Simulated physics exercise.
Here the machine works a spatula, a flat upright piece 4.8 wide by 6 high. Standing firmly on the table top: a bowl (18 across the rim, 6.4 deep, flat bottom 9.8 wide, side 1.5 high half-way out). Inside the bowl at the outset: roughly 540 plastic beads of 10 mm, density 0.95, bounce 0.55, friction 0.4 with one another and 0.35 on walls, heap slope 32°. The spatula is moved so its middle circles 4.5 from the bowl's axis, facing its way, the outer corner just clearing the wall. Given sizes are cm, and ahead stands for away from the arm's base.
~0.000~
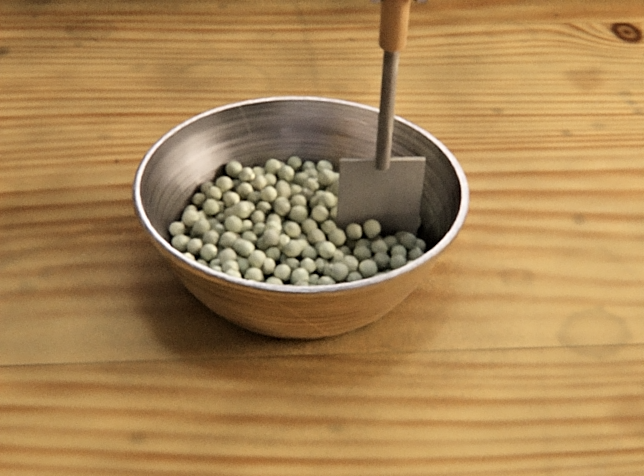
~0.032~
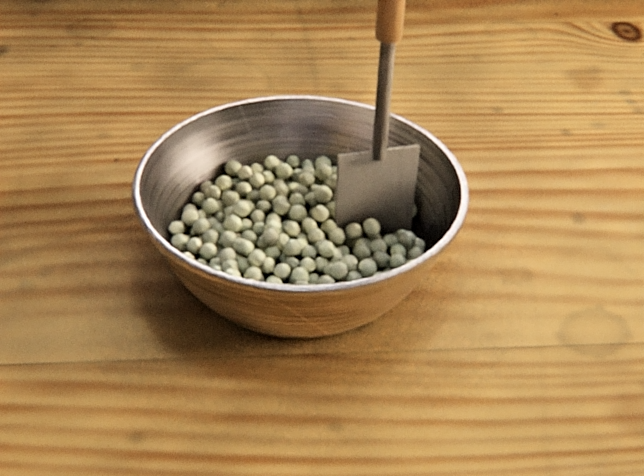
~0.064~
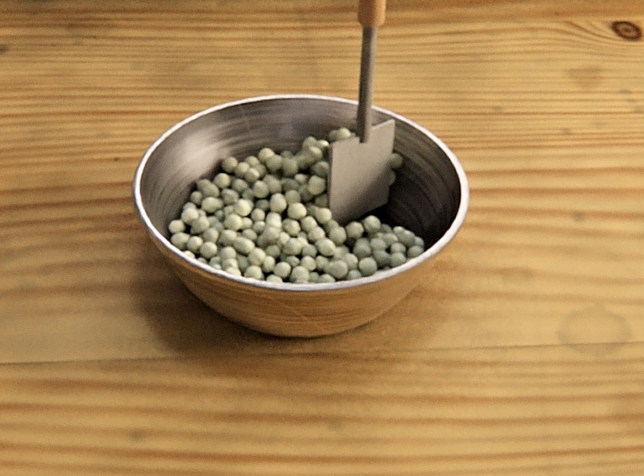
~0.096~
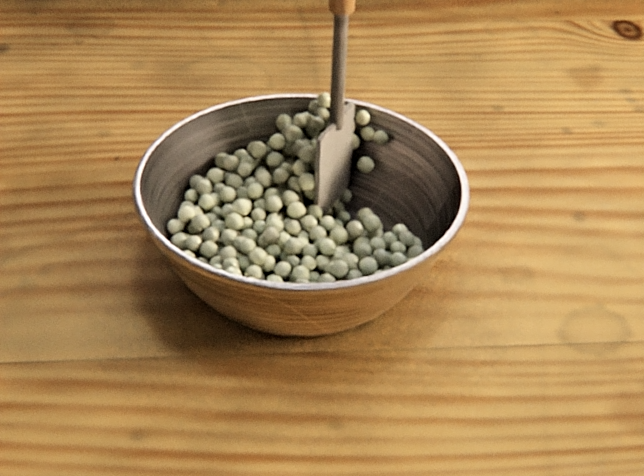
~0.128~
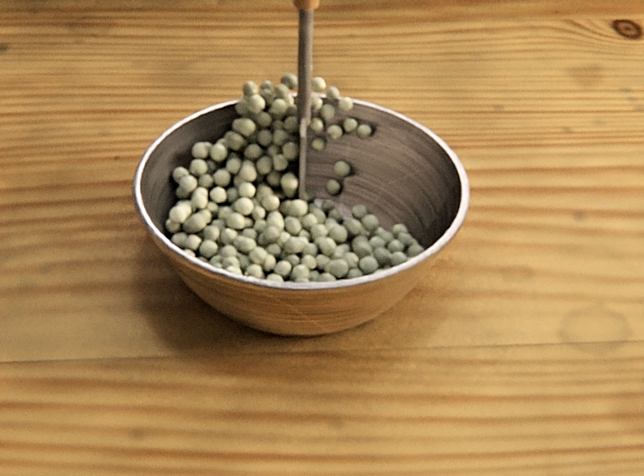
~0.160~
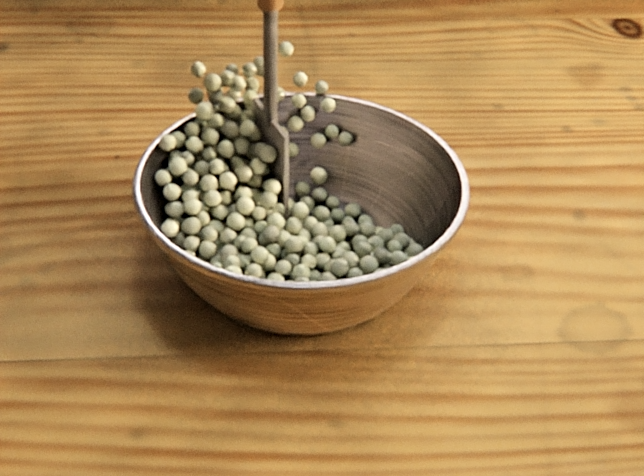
A flat grey spatula on a rod with an orange-brown end sweeps from the right side of the bowl around its back towards the left, turning edge-on as it goes. It pushes the pale green beads into a rising heap at the back left, some flying above the rim. The round metal bowl stays put on a striped wooden table top, seen from above at an angle by a still camera.
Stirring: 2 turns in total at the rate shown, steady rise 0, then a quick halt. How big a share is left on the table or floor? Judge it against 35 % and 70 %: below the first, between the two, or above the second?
Between 35 and 70 %.
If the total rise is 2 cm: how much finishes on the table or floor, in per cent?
My guess is close to 25 per cent.
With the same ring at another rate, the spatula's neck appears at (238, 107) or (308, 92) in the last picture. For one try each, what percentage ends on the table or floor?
Near 60 in a hundred for the first and near 25 in a hundred for the second.
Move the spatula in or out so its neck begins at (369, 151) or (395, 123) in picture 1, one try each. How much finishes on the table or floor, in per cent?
Near 30 and 35 in a hundred, one try each.
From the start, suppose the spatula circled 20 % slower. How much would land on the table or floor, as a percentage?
Estimate: Near 35 in a hundred.
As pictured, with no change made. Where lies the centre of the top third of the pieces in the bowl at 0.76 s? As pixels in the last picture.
Centre, approx.: (251, 262).
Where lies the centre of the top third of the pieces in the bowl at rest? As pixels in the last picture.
I'd say close to (339, 188).
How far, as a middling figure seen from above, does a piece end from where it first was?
Reading: Around 12 cm.
After 0.46 s, 348° round, highest piece 9 above the table; 413 in the bowl, 96 on the table or floor, 33 in flight or on the tool.
After 0.76 s, 225° round, highest piece 9 above the table; 335 in the bowl, 185 on the table or floor, 22 in flight or on the tool.
After 1.11 s, 0° round, highest piece 6 above the table; 300 in the bowl, 242 on the table or floor.
After 1.81 s, 0° round, highest piece 5 above the table; 300 in the bowl, 242 on the table or floor.
In the end, 300 in the bowl, 242 on the table or floor. That is 45 % on the table or floor.
